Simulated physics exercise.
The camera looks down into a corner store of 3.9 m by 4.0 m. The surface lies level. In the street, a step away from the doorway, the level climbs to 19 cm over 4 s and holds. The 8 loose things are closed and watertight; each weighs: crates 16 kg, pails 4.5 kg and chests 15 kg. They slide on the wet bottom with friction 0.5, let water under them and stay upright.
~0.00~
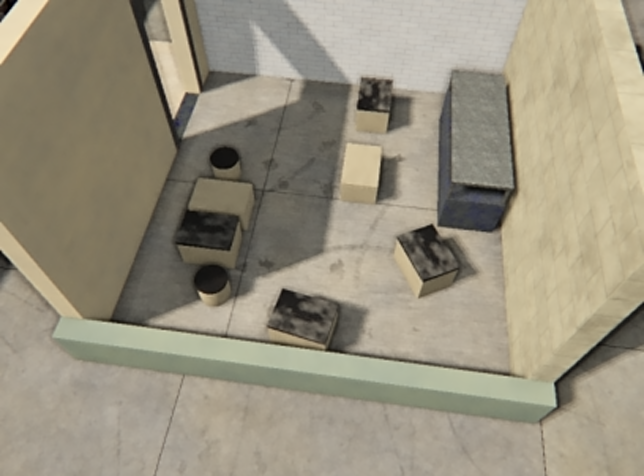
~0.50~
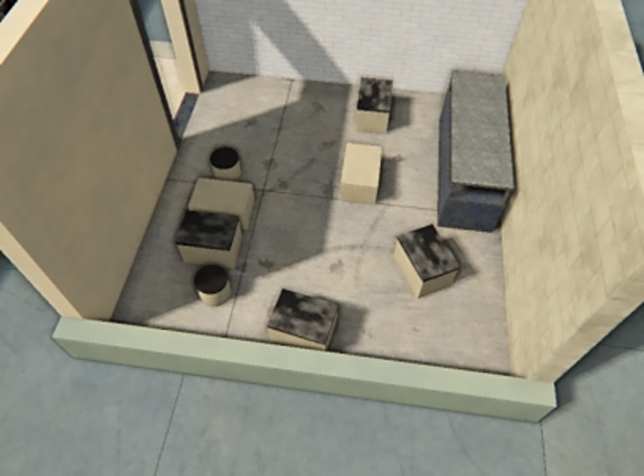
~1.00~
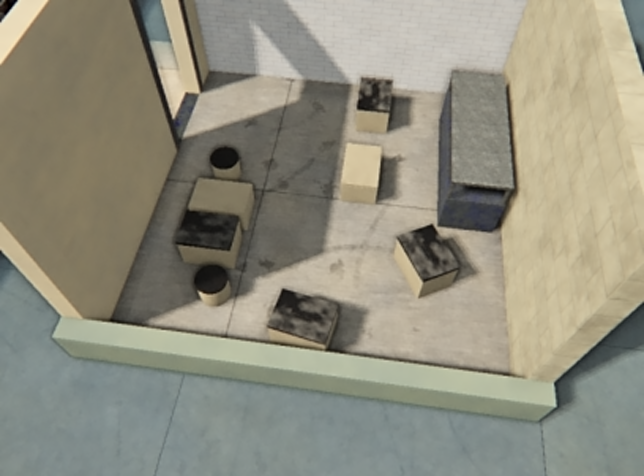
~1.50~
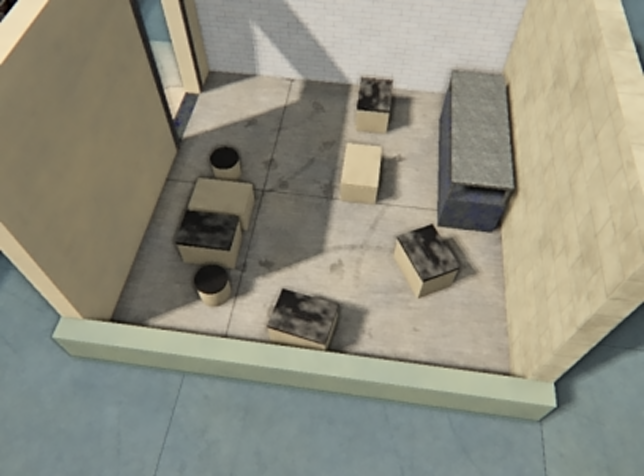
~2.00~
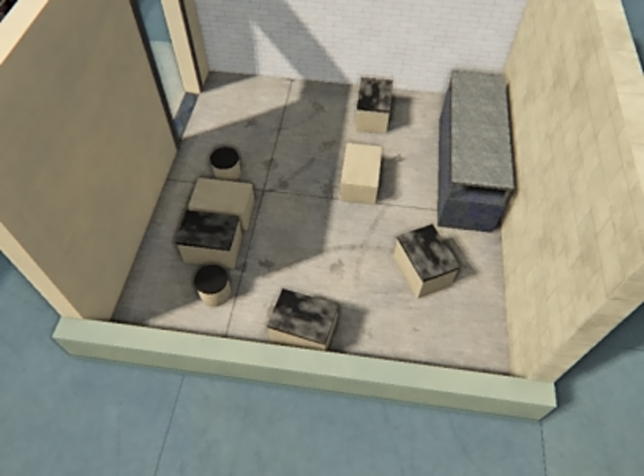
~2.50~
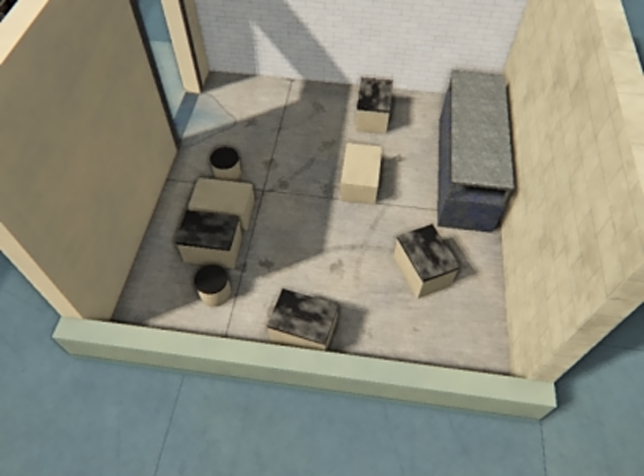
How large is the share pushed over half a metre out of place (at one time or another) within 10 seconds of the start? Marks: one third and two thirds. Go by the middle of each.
It is not even a third.
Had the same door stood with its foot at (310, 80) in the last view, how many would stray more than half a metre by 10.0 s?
Then 3.
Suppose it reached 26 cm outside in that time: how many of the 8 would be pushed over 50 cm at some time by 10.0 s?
Then 4.
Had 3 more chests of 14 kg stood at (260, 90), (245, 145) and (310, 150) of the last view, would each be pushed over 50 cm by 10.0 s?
In turn: Over, past it, more.
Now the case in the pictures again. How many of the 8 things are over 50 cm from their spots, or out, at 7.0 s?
1 of them.
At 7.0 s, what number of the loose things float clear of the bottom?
1 of them.
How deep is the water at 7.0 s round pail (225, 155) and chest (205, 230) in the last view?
About 3 and 1 cm.
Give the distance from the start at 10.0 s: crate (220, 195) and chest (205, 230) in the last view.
In that order: 0 cm, 0 cm.
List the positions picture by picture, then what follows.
In the first picture, a crate at (221, 195) rests on the ground; a pail at (211, 279) rests on the ground; water covers 0.0 m2; 0 of 8 have shifted.
In the second picture, a crate at (221, 195), on the bottom; a pail at (211, 279) rests on the ground; water covers 0.0 m2; 0 of 8 have shifted.
In the third picture, a crate at (221, 195) rests on the ground; a pail at (211, 279), on the bottom; 0.0 m2 under water; 0 of 8 have shifted.
In the fourth picture, a crate at (221, 195) rests on the ground; a pail at (211, 279) rests on the ground; water covers 0.0 m2; 0 of 8 have shifted.
In the fifth picture, a crate at (221, 195) rests on the ground; a pail at (211, 279), on the bottom; water covers 0.0 m2; 0 of 8 have shifted.
In the sixth picture, a crate at (221, 195) rests on the ground; a pail at (211, 279), on the bottom; water covers 0.3 m2; 0 of 8 have shifted.
After 3.5 s 0 of 8 are over 50 cm from their spots; 0 afloat.
After 4.5 s 0 of 8 are over 50 cm from their spots; 0 afloat.
After 7.0 s 1 of 8 are over 50 cm from their spots; 1 afloat.
After 10.0 s 2 of 8 are over 50 cm from their spots, and 2 have been at some point; 1 afloat.
